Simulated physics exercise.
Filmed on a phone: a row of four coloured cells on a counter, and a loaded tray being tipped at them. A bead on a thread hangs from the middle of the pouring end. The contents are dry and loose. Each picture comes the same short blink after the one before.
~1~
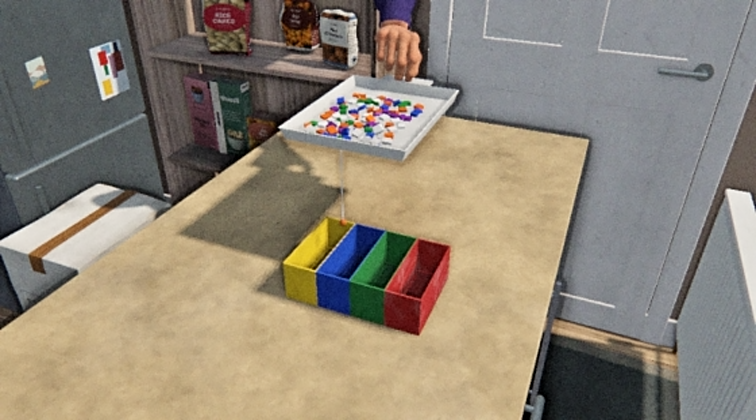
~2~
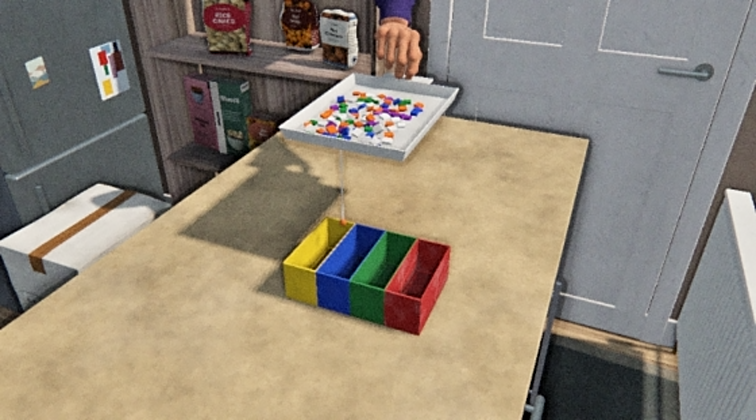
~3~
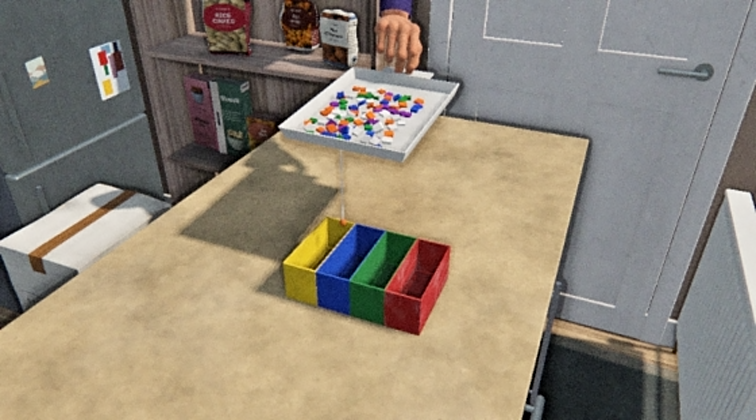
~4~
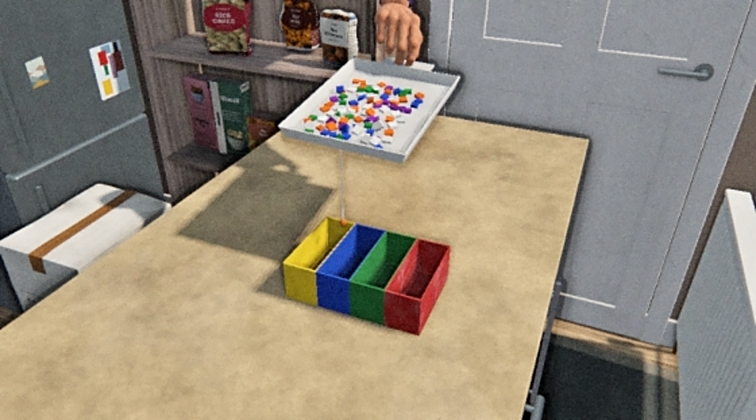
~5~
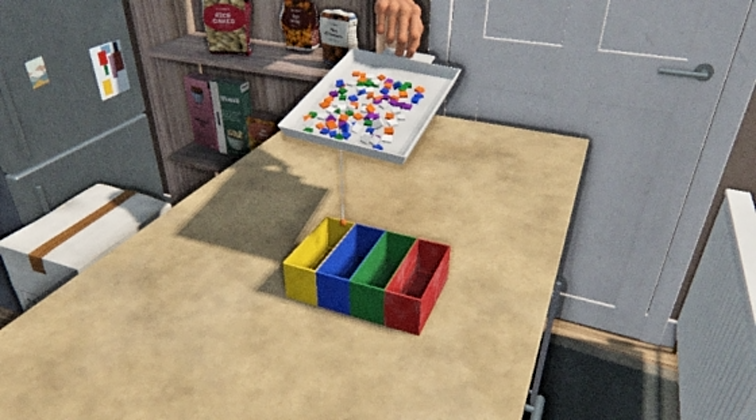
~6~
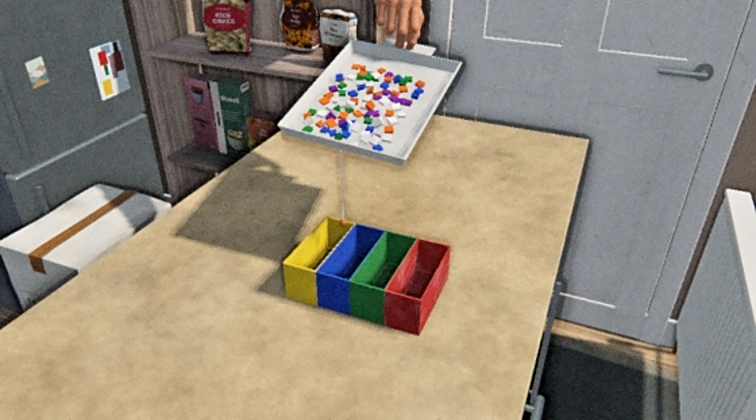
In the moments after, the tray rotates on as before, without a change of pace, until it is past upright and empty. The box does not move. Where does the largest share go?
Fullest: The green cell.
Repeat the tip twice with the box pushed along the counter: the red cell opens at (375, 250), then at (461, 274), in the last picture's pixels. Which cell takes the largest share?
The first try: The red one. The second: The cell in blue.
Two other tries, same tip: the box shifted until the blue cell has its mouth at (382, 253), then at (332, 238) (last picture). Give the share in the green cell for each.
The first gives 20 %, the second 30 %.
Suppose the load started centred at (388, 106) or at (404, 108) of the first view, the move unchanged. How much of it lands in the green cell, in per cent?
In turn 50 and 60 in a hundred.
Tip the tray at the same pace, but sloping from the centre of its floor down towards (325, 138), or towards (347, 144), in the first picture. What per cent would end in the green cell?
Roughly 0 per cent, and 10 per cent.
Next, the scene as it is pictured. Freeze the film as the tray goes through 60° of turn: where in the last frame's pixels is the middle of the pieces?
Roughly at (366, 131).
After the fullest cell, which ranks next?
It is the blue cell.
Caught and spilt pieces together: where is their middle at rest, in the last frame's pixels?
Around (380, 284).
Soon after the last picture, tray tipped steeply; all on the tray.
A little later, tray tipped right over; about a quarter on the tray; about a quarter in the green cell; a small part in the blue cell; a stray few in the red cell; a stray few in the yellow cell; about a third falling or outside the box.
Later still, tray tipped past a quarter turn; about half in the green cell; about a third in the blue cell; a small part in the red cell; a small part in the yellow cell.
At rest, tray tipped past a quarter turn; about half in the green cell; about a third in the blue cell; a small part in the red cell; a small part in the yellow cell.
